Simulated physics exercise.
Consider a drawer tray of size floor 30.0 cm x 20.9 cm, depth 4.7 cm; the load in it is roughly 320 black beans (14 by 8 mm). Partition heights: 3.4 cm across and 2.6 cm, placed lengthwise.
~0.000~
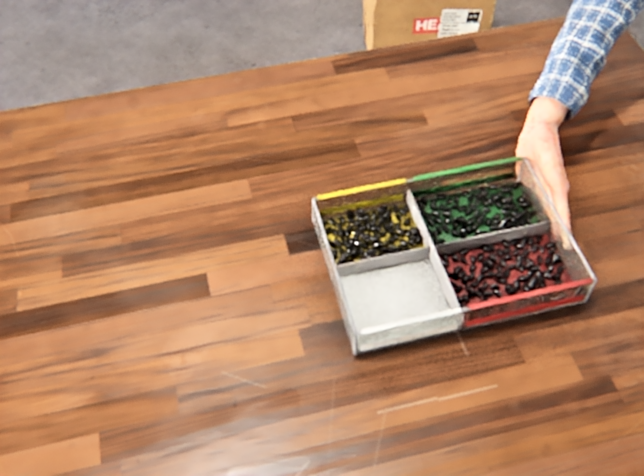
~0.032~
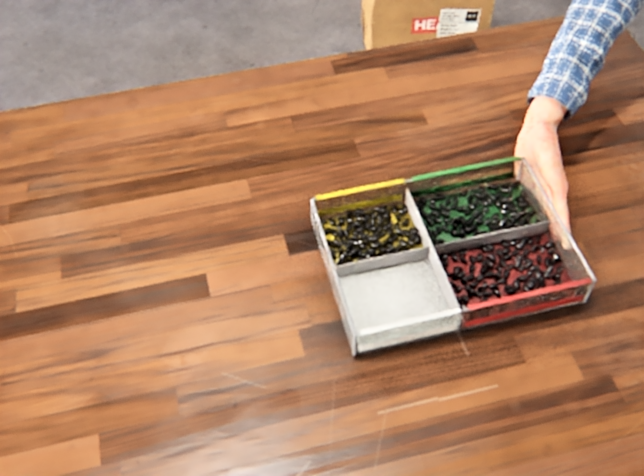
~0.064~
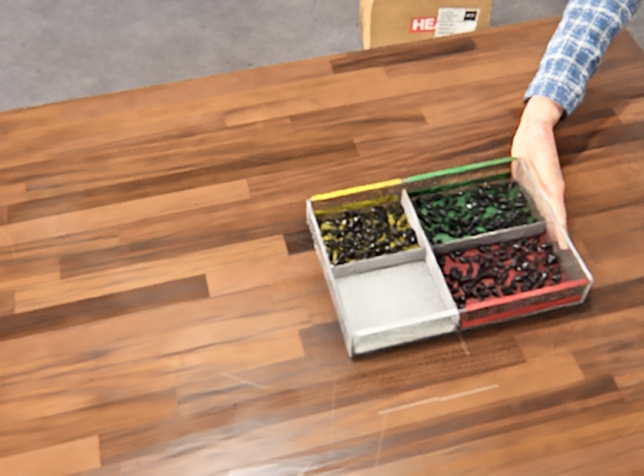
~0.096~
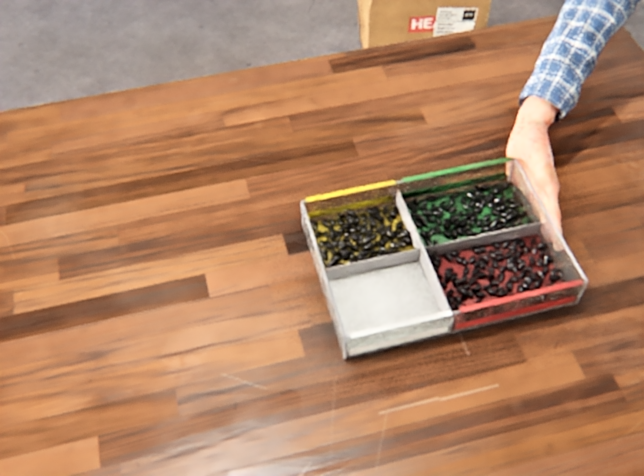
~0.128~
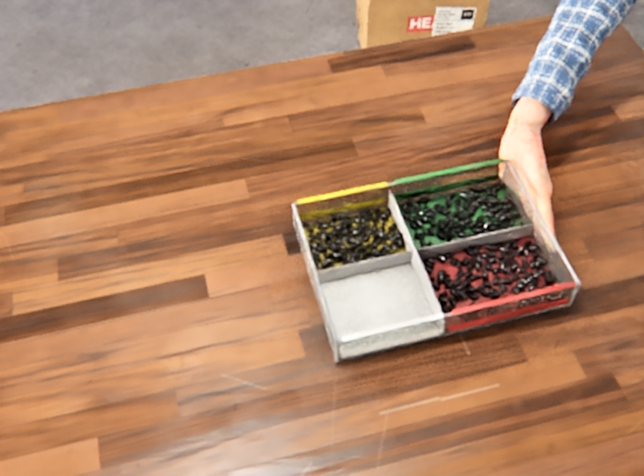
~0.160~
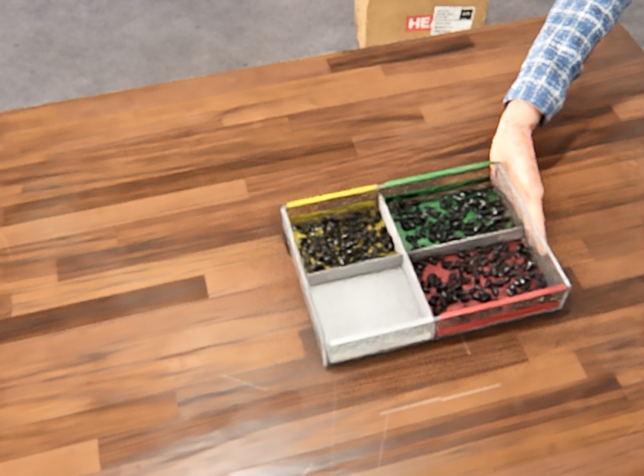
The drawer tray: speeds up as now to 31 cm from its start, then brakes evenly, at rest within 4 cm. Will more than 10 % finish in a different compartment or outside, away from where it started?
No.
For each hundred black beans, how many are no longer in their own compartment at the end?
Result: Close to 0 per cent.
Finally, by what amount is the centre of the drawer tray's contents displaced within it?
I'd estimate close to 4.0 cm.
After 0.31 s, tilt 0 degrees; green 35 %, yellow 35 %, red 35 %; 0 % away from where they began.
Then, at 0.43 s, tilt 0 degrees; green 35 %, yellow 35 %, red 35 %; 0 % away from where they began.
Then, at 0.55 s, tilt 0 degrees; green 35 %, yellow 35 %, red 35 %; 0 % away from where they began.
Then, at 0.66 s, tilt 0 degrees; green 35 %, yellow 35 %, red 35 %; 0 % away from where they began.
At rest (1.1 s), green 35 %, yellow 35 %, red 35 %; 0 % away from where they began.
